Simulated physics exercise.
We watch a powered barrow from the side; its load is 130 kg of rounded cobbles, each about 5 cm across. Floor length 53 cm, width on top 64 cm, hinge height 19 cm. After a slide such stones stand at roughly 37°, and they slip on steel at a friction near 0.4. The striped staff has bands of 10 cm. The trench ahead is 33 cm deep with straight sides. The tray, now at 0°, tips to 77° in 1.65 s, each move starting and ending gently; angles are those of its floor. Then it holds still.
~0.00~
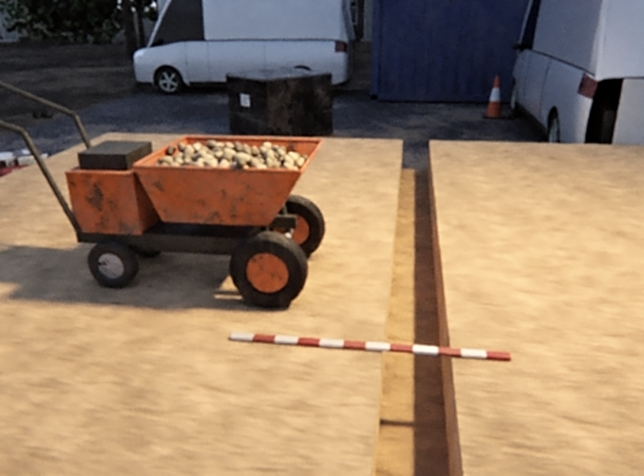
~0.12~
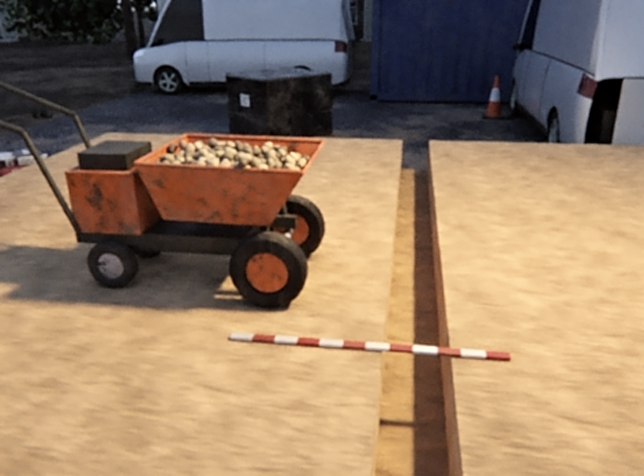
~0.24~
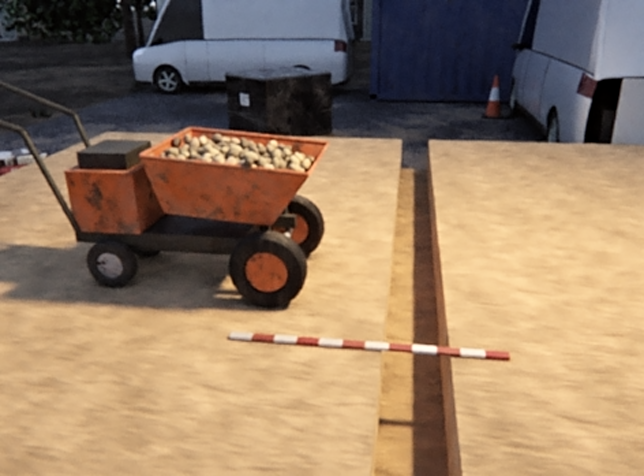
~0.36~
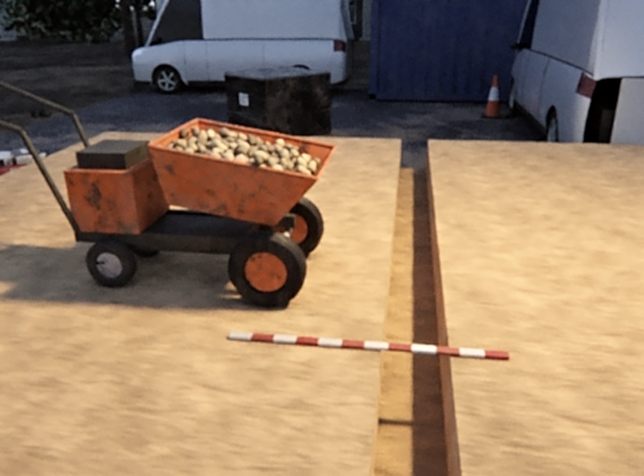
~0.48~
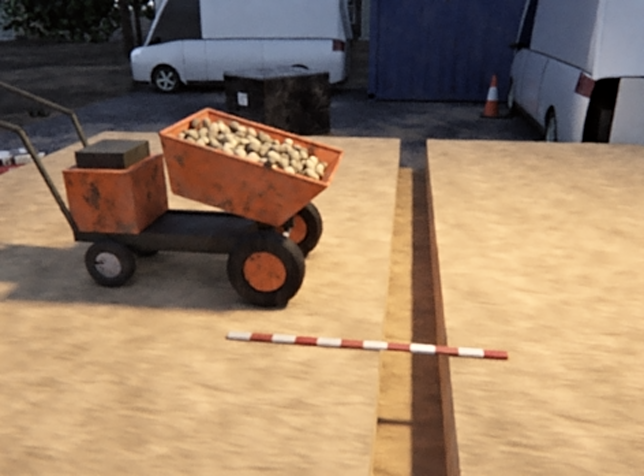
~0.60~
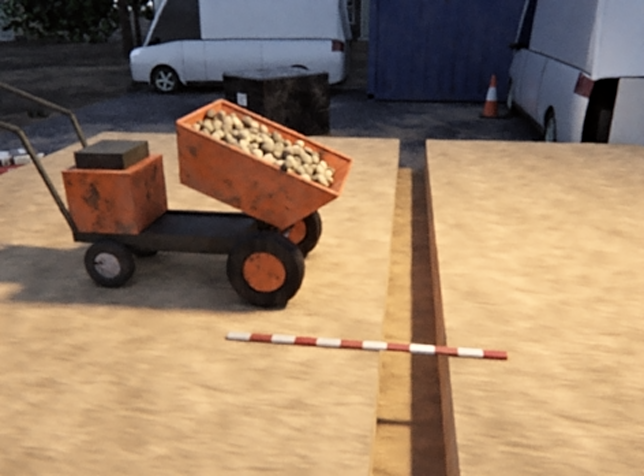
The footage shows an orange powered barrow loaded with rounded stones standing left of a narrow trench, near a red-and-white striped staff; its tray gradually tilts toward the right, the rear rising while the wheels stay in place.
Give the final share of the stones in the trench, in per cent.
About 97 per cent.
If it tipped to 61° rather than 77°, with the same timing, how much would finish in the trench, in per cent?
In that case some 60 per cent.
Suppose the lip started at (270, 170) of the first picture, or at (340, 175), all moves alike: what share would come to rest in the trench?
First some 70, then 60 per cent.
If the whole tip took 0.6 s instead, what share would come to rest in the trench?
Then about 80 per cent.
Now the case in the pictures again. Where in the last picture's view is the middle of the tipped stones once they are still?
Their middle is at about (412, 321).
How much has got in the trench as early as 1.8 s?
About 55 per cent by then.
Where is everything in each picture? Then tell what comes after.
In the first picture, lip at (301, 172), floor tilted 0°, highest stones at (217, 151).
In the second picture, lip at (303, 173), floor tilted 1°, highest stones at (211, 148); the stones move at 0.2 m/s on average.
In the third picture, lip at (309, 175), floor tilted 4°, highest stones at (208, 143); the stones move at 0.3 m/s on average.
In the fourth picture, lip at (317, 179), floor tilted 9°, highest stones at (203, 136); the stones move at 0.4 m/s on average.
In the fifth picture, lip at (328, 186), floor tilted 16°, highest stones at (211, 128); the stones move at 0.5 m/s on average.
In the sixth picture, the tray is at 23°, its lip at (339, 196); the top of the load is at (220, 121); the stones move at 0.5 m/s on average.
After 1.2 s the floor is at 65°; 97 % in the tray, 3 % in the trench; the foremost stones are at (409, 276).
After 1.8 s the floor is at 77°; 41 % in the tray, 57 % in the trench, 2 % past the trench; the foremost stones are at (490, 287).
After 2.1 s the floor is at 77°; 17 % in the tray, 80 % in the trench, 3 % past the trench; the foremost stones are at (526, 280).
After 4.1 s the floor is at 77°; 0 % in the tray, 97 % in the trench, 3 % past the trench; the foremost stones are at (531, 277).
